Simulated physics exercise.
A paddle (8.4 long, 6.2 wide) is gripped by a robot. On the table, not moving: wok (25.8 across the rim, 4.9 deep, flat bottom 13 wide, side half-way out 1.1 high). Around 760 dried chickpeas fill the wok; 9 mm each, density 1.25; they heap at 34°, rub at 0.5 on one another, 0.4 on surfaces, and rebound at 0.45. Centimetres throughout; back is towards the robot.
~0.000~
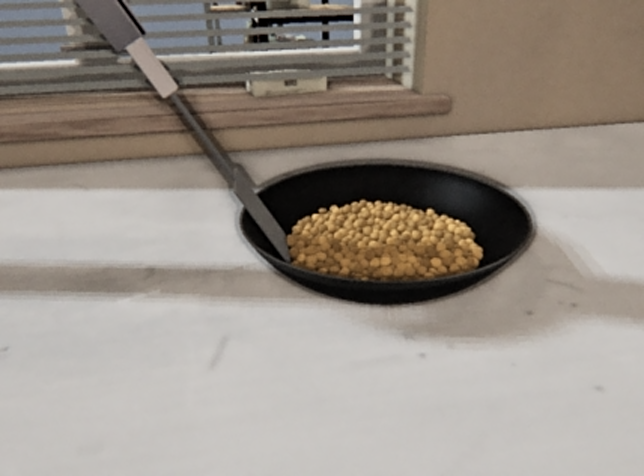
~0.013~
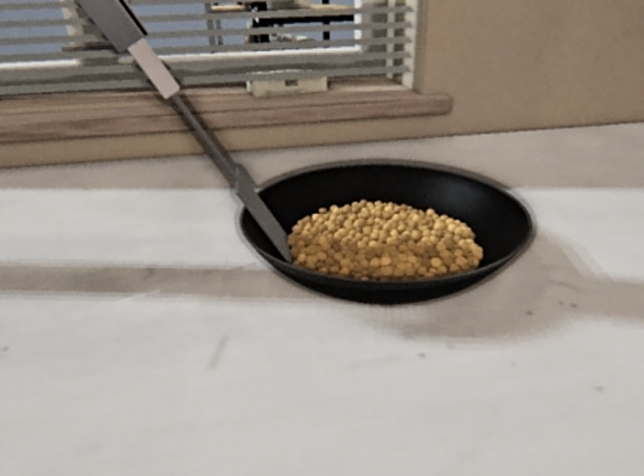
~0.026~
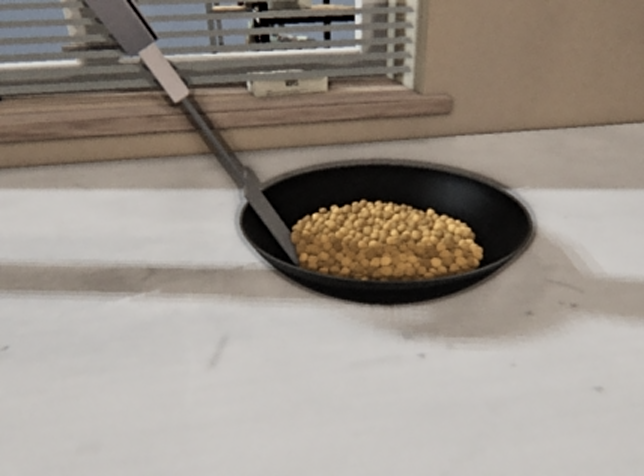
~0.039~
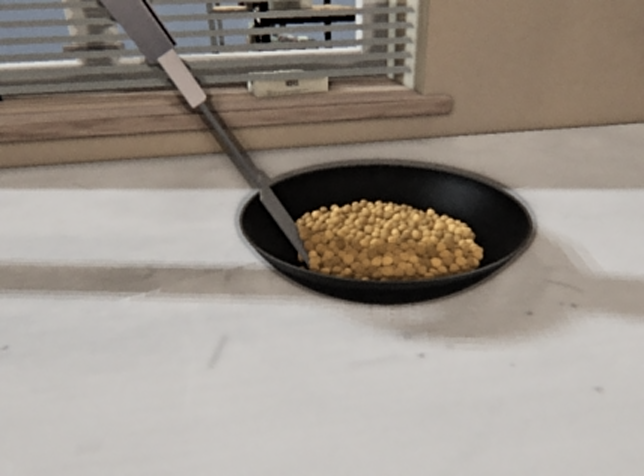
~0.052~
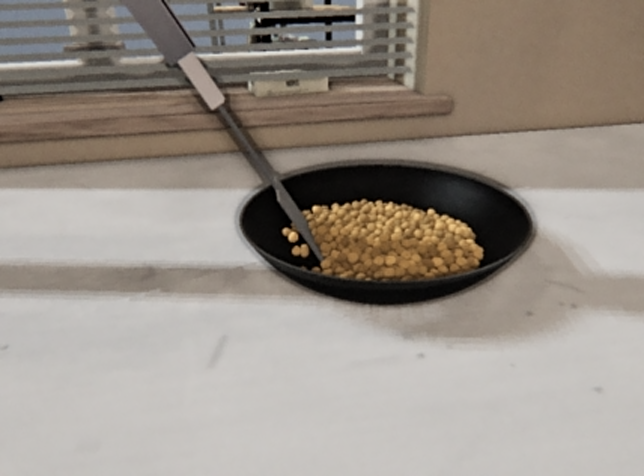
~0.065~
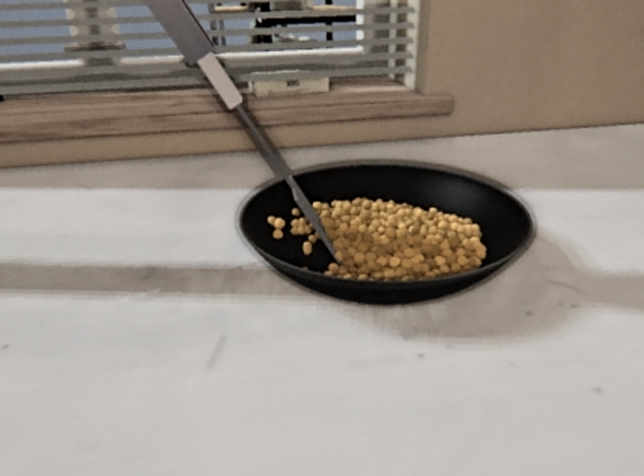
A grey robotic arm holding a dark paddle reaches down from the upper left into a black wok on a pale tabletop, seen from slightly above, with a wooden sill and window blinds behind. Tan dried chickpeas lie heaped in the wok. The paddle slides a short way right into the heap, nudging it and leaving some chickpeas behind on the left, while wok and camera stay still.
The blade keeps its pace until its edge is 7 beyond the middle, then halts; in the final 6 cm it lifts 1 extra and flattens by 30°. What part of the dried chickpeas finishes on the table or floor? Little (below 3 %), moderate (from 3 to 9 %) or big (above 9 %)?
A moderate share, from 3 to 9 %, ends on the table or floor.
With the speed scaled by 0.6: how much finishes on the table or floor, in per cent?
About 0 per cent.
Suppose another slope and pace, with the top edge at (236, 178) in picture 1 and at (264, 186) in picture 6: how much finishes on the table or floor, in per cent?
Some 0 per cent.
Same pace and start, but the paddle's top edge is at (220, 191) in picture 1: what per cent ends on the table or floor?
Some 5 per cent.
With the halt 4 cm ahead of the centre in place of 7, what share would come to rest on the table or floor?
In that case some 0 per cent.
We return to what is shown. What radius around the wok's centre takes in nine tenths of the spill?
Some 30 cm.
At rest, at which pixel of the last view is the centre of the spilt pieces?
Near (552, 241).
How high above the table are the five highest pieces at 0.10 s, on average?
Roughly 7 cm.
After 0.10 s, sloping 61°, highest piece 8 above the table; 761 in the wok, 1 on the blade or in flight.
After 0.13 s, sloping 51°, highest piece 11 above the table; 759 in the wok, 3 on the blade or in flight.
After 0.35 s, sloping 31°, highest piece 6 above the table; 725 in the wok, 31 on the table or floor, 6 on the blade or in flight.
After 1.40 s, sloping 31°, highest piece 6 above the table; 724 in the wok, 38 on the table or floor.
At rest, 724 in the wok, 38 on the table or floor. That is 5 % on the table or floor.
